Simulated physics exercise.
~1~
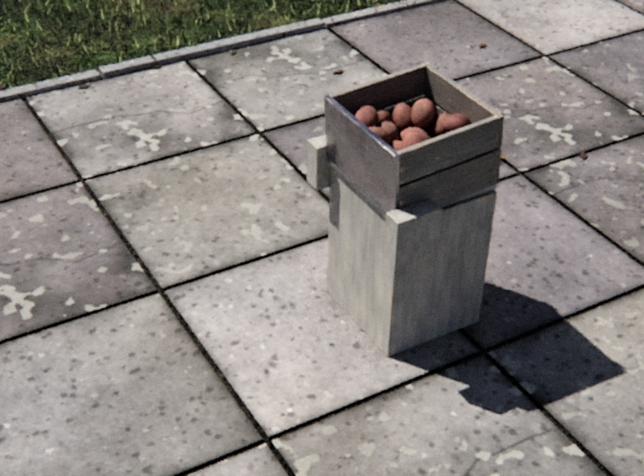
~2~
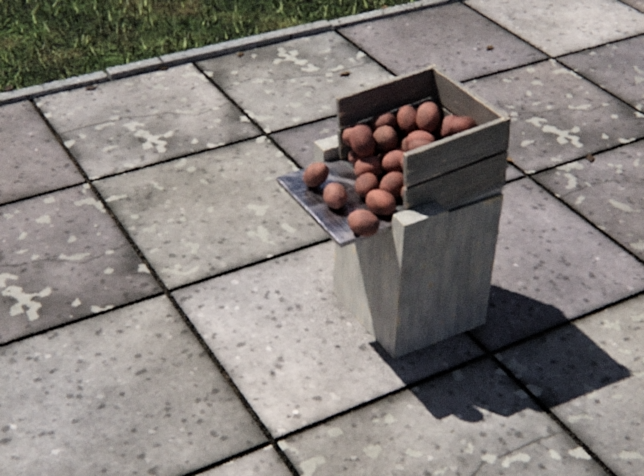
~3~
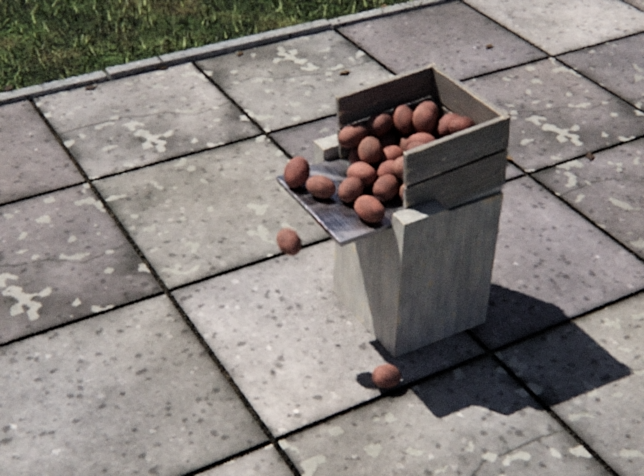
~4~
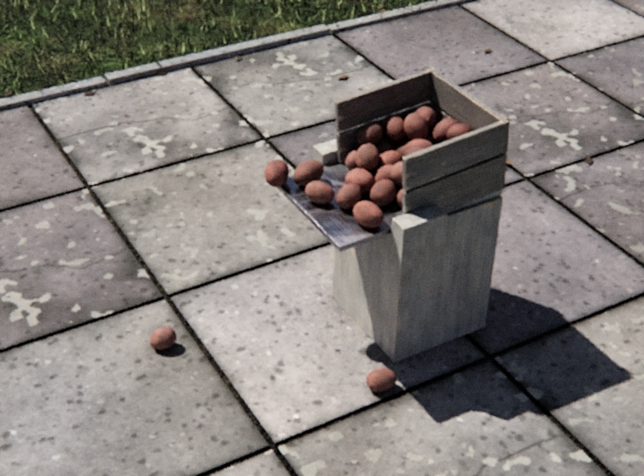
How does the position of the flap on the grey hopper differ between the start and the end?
At the start the flap stands upright, closing the left side of the hopper. By the end it is folded down on its side, sticking out to the left with potatoes resting on it.
